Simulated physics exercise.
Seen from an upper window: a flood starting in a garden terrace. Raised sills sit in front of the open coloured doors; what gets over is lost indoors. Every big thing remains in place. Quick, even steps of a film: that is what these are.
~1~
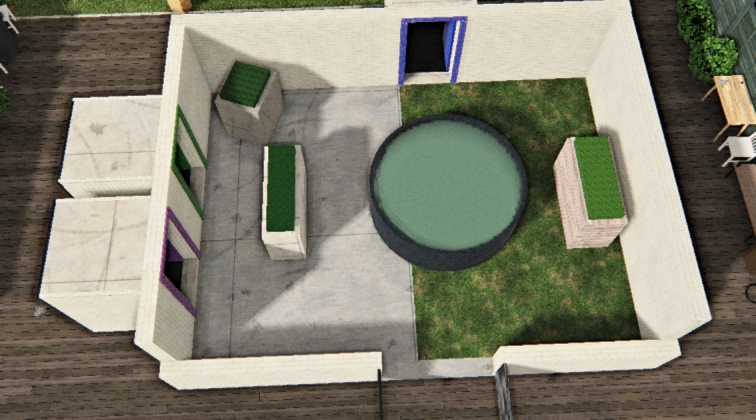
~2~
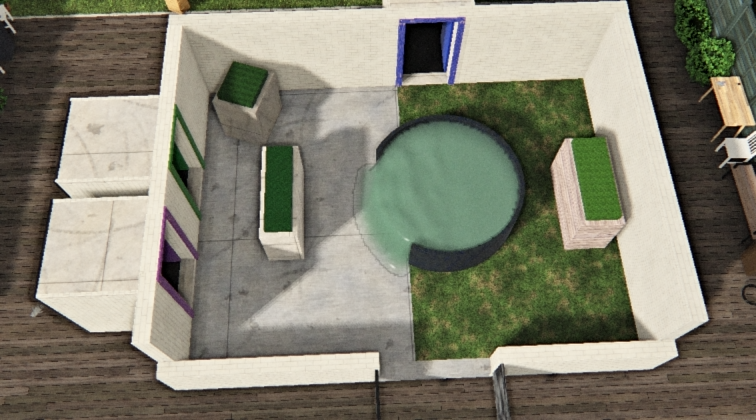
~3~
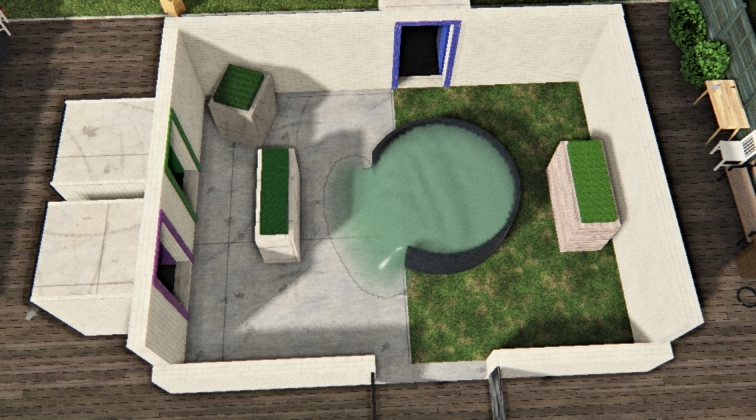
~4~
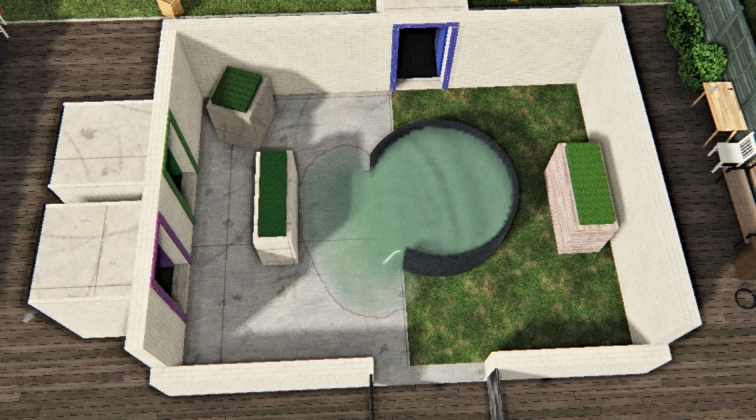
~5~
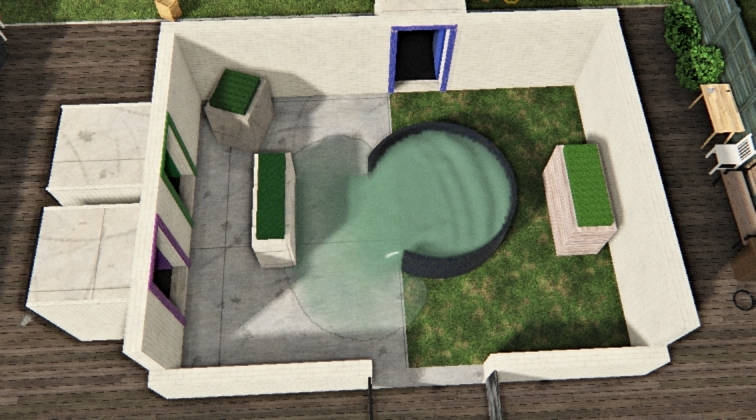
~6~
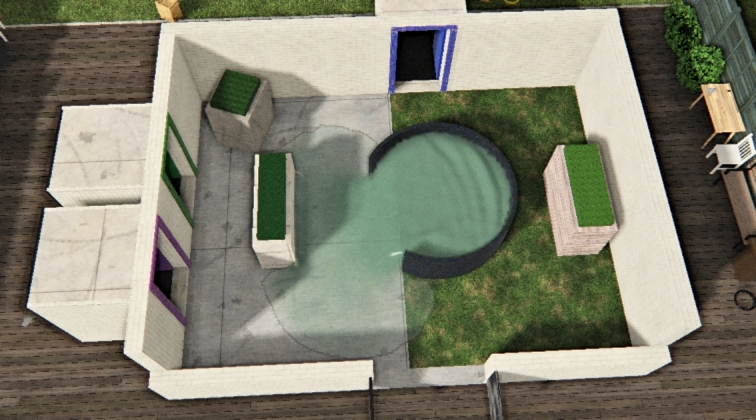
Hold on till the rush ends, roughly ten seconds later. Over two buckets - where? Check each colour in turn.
Result: The purple door will be deluged; the blue door will be deluged; the green door will be deluged.
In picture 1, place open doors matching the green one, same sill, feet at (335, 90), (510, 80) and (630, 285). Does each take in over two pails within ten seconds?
Outcome by door - past the limit, within the limit, within the limit.
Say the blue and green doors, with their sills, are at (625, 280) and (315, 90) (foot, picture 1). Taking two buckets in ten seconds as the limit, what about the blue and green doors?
So, the blue one doesn't reach the mark and the green one tops the limit.
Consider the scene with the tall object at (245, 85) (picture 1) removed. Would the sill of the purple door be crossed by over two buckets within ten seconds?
Purple: Above.
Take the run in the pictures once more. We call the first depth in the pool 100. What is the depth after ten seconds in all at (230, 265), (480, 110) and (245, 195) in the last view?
Around 14, 14 and 16 %.
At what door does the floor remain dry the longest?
Last in line is the blue door.
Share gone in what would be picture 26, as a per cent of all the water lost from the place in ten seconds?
Near 15 in a hundred, I reckon.
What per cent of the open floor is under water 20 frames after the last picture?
About 65 %.
A moment on, water covers 40 % of the floor; the purple door not reached, the blue door not reached, the green door not reached.
Next, water covers 40 % of the floor; the purple door under two buckets in, the blue door not reached, the green door wet at the sill, nothing in.
Then, water covers 65 % of the floor; the purple door over two buckets in, the blue door under two buckets in, the green door under two buckets in.
Later, water covers 90 % of the floor; the purple door over two buckets in, the blue door over two buckets in, the green door over two buckets in.
In the end, water covers 100 % of the floor; the purple door far over two buckets in, the blue door far over two buckets in, the green door far over two buckets in.
